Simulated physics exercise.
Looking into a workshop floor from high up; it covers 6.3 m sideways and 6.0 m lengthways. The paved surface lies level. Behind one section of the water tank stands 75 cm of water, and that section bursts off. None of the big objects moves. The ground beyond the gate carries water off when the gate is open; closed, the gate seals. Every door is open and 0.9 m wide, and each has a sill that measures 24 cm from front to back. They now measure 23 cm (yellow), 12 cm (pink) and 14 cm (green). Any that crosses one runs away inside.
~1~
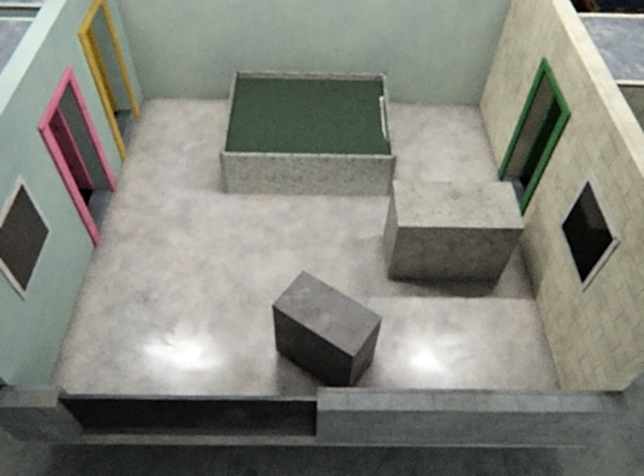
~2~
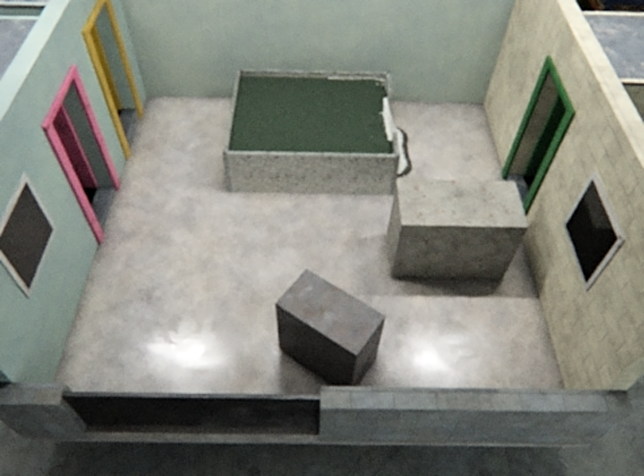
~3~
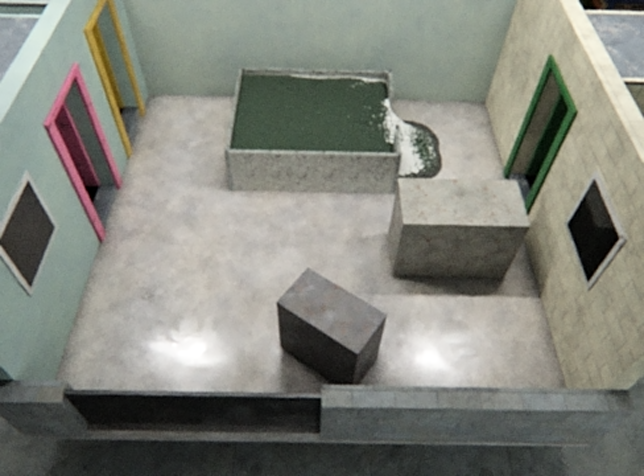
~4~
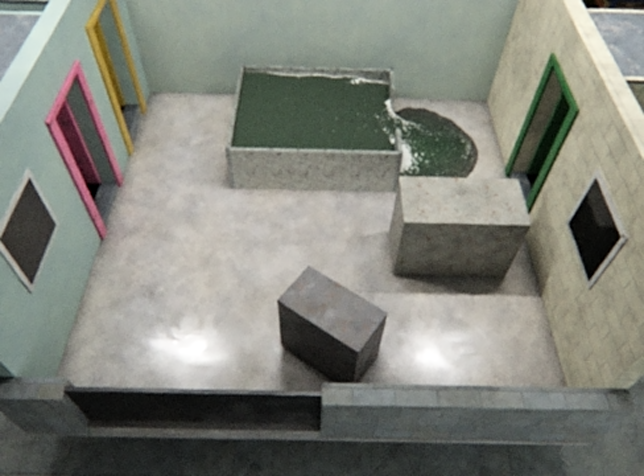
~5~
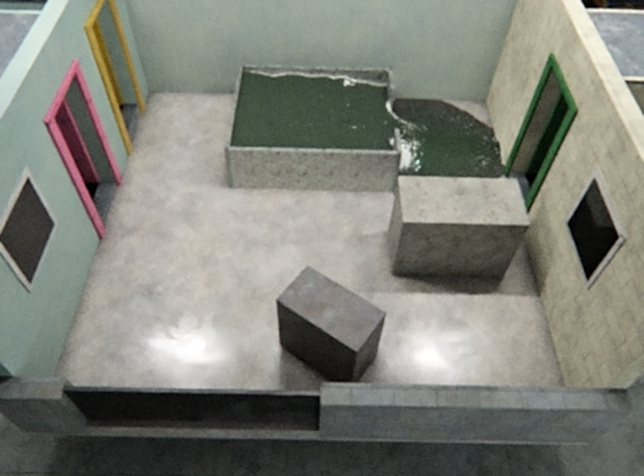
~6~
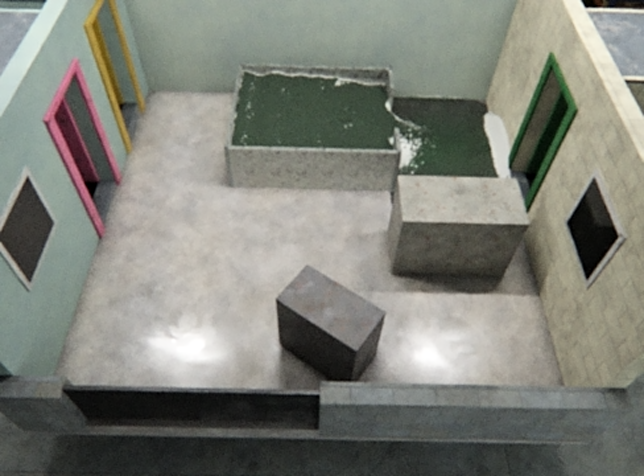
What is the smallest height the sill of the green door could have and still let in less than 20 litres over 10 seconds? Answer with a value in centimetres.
About 29 cm.
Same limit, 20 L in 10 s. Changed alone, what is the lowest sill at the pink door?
For pink: Close to 10.5 cm.
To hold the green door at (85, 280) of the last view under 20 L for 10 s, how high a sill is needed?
Roughly 8.5 cm, give or take.
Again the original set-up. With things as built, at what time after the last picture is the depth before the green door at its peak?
1.0 s.
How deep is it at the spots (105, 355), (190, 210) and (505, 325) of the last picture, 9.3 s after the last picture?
The three readings, in order, are 12, 5 and 6 cm.
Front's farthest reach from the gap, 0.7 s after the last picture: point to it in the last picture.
The farthest wet point is roughly at (526, 288) in the last view.
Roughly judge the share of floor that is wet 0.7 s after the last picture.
Near 20 per cent is wet.
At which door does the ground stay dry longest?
The last one is the pink door.
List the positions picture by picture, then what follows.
Still water, 75 cm deep, in the water tank at (309, 115); the green door at (528, 155) is dry, in the first picture.
Water pours out at (387, 137) and has run 0.3 m, to (407, 168); about 11 cm deep outside, 75 cm at the back, in the second picture.
Water pours out at (388, 138) and has run 0.8 m, to (437, 165); about 12 cm deep outside, 75 cm at the back, in the third picture.
Water pours out at (389, 137) and has run 1.4 m, to (472, 157); about 8 cm deep outside, 75 cm at the back, in the fourth picture.
Water pours out at (388, 137) and has run 1.9 m, to (502, 167); about 6 cm deep outside, 75 cm at the back, in the fifth picture.
The front is at a hidden place, 2.0 m from the gap at (388, 135); 4.9 m2 of floor is wet, 72 cm left at the back; water is at the green door at (534, 151), in the sixth picture.
Then, 0.7 s after the last picture water covers 20 % of the floor, deepest (51 cm) near (478, 101); 30 cm at the green door, 22 litres in over its 14 cm sill.
Then, 2.3 s after the last picture water covers 35 % of the floor, deepest (38 cm) near (479, 107); 26 cm at the green door, 138 litres in over its 14 cm sill.
Then, 9.3 s after the last picture water covers 100 % of the floor, deepest (16 cm) near (487, 227); 15 cm at the green door, 302 litres in over its 14 cm sill.
At the green door as built, the water peaked near 30 cm, 1.1 s after the last picture.
Run again over the same 10 s with other heights there, 33 litres in over 26.5 cm, 1 litre over 36.5 cm. The limit of 20 litres is kept from about 29 cm up.
